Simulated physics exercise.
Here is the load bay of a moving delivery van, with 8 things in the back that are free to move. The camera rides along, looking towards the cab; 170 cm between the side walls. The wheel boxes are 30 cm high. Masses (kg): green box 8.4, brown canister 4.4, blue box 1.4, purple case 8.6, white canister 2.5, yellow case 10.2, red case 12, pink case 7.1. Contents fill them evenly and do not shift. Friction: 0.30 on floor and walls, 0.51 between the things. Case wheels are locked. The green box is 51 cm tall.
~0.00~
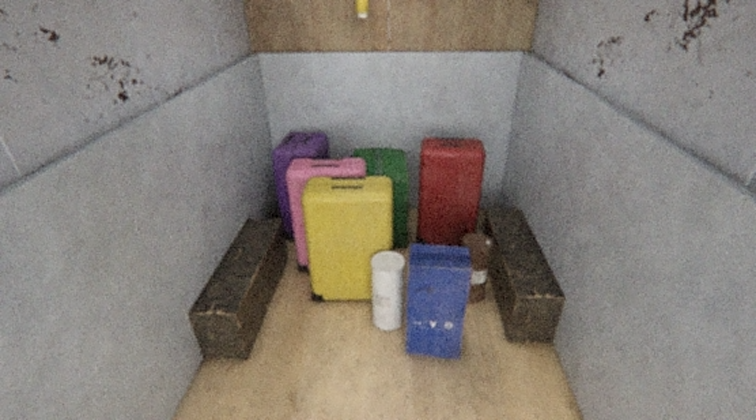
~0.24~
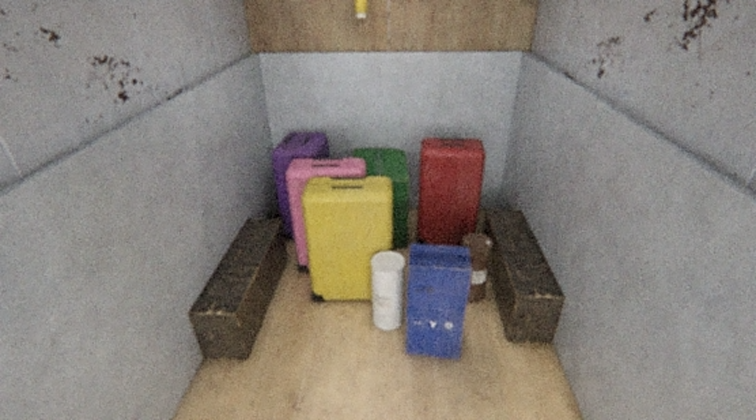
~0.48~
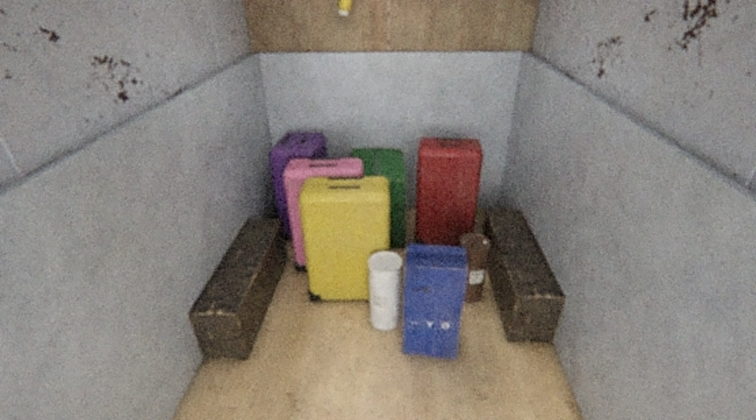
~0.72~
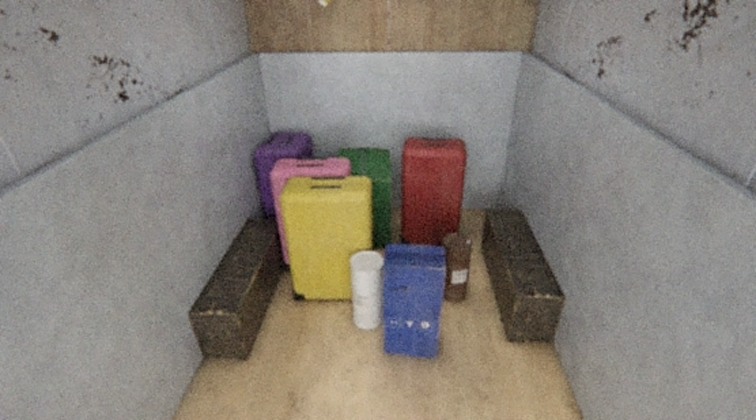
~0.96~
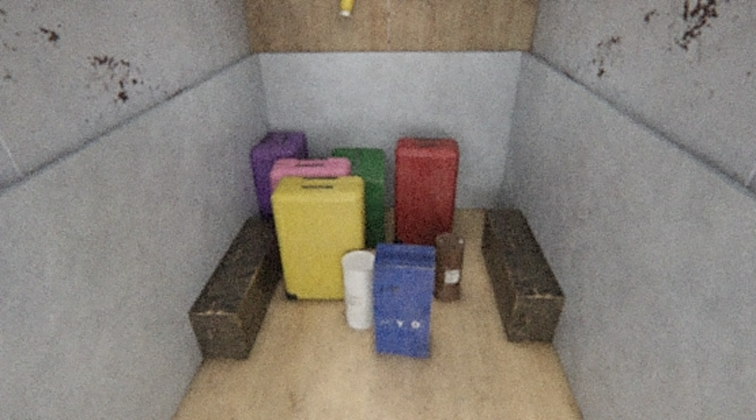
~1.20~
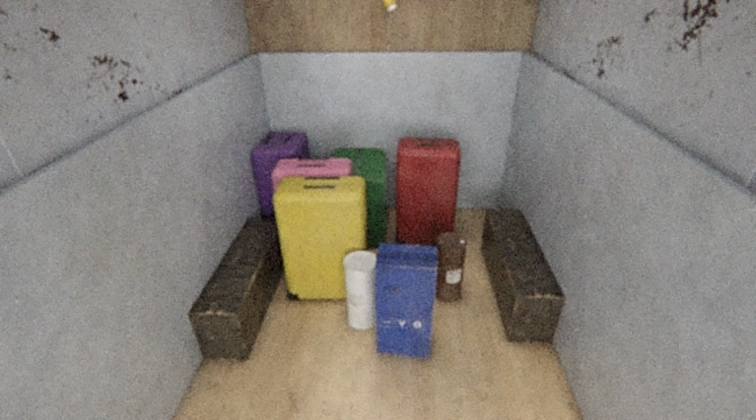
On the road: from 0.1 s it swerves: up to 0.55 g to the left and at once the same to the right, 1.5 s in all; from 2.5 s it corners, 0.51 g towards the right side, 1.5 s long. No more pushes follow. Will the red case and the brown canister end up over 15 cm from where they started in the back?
The red case stays put and the brown canister stays put.
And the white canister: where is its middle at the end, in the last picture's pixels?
Near (490, 294).
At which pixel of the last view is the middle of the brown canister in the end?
Near (484, 270).
Around 1.40 s, load feels 0.30 g right; red case shifted 7 cm near (437, 194); brown canister shifted 7 cm near (462, 268); blue box shifted 7 cm.
Around 2.90 s, load feels 0.51 g right; brown canister shifted 4 cm near (482, 269); red case shifted 4 cm near (455, 194); pink case shifted 10 cm.
Around 3.10 s, load feels 0.51 g right; brown canister shifted 5 cm near (483, 269); red case shifted 5 cm near (456, 194); pink case shifted 23 cm.
Around 3.30 s, load feels 0.51 g right; brown canister shifted 5 cm near (483, 269); red case shifted 5 cm near (456, 194); pink case shifted 44 cm.
Finally (4.5 s), not toppled but over 15 cm from the start, blue box, purple case, white canister, yellow case and pink case; the other 3 still in place (within 15 cm). In the last view, red case near (456, 194), brown canister near (484, 270).
